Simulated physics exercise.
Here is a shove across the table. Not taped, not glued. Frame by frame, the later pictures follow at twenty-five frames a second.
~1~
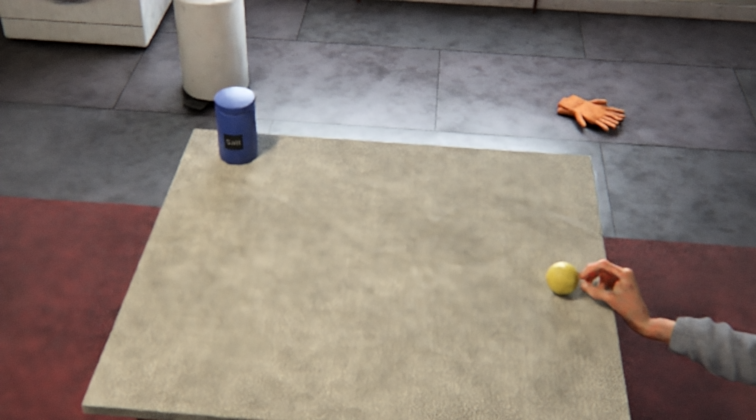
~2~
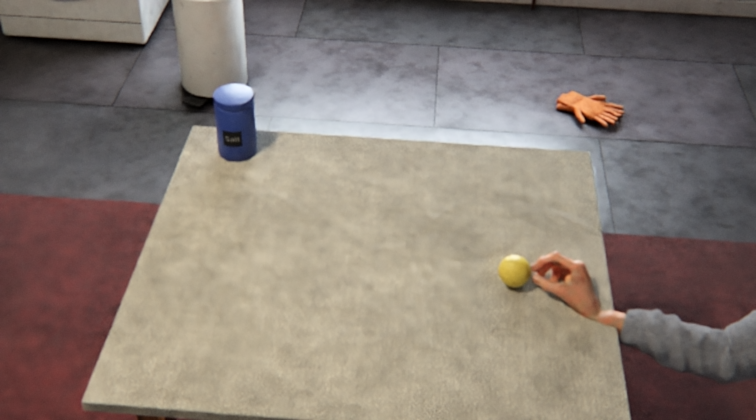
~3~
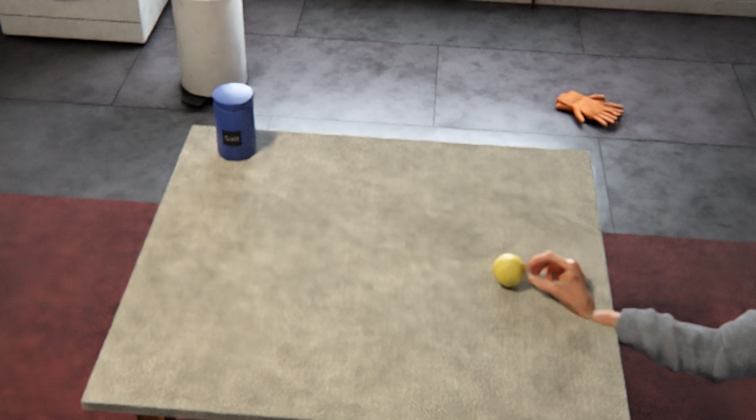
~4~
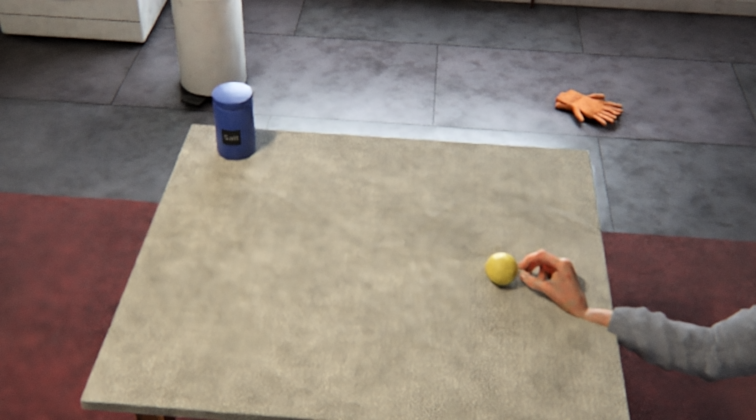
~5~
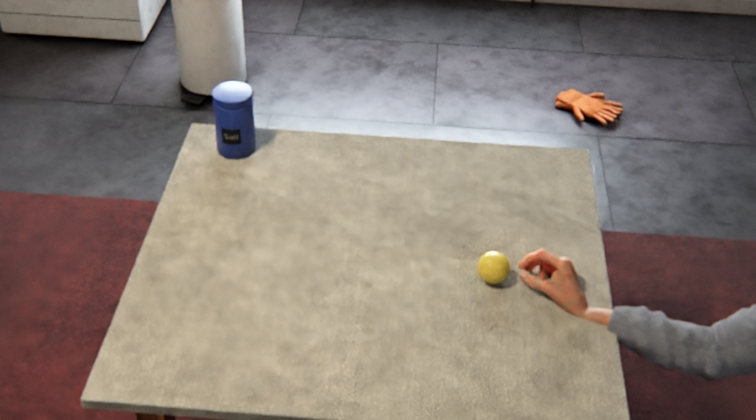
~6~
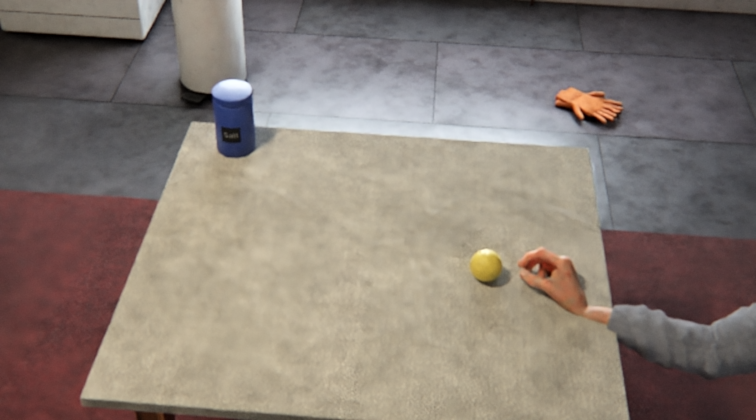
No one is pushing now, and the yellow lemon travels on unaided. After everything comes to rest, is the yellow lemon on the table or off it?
I reckon it will still be atop the table.
Then, 0.10 s after the last picture, yellow lemon rolled about its own width near (469, 264).
Then, 0.30 s after the last picture, yellow lemon rolled well along near (440, 262).
Then, 0.60 s after the last picture, yellow lemon rolled well along near (413, 260).
At rest, moved from the start, yellow lemon. Seen from the same camera at the end, yellow lemon near (403, 260).
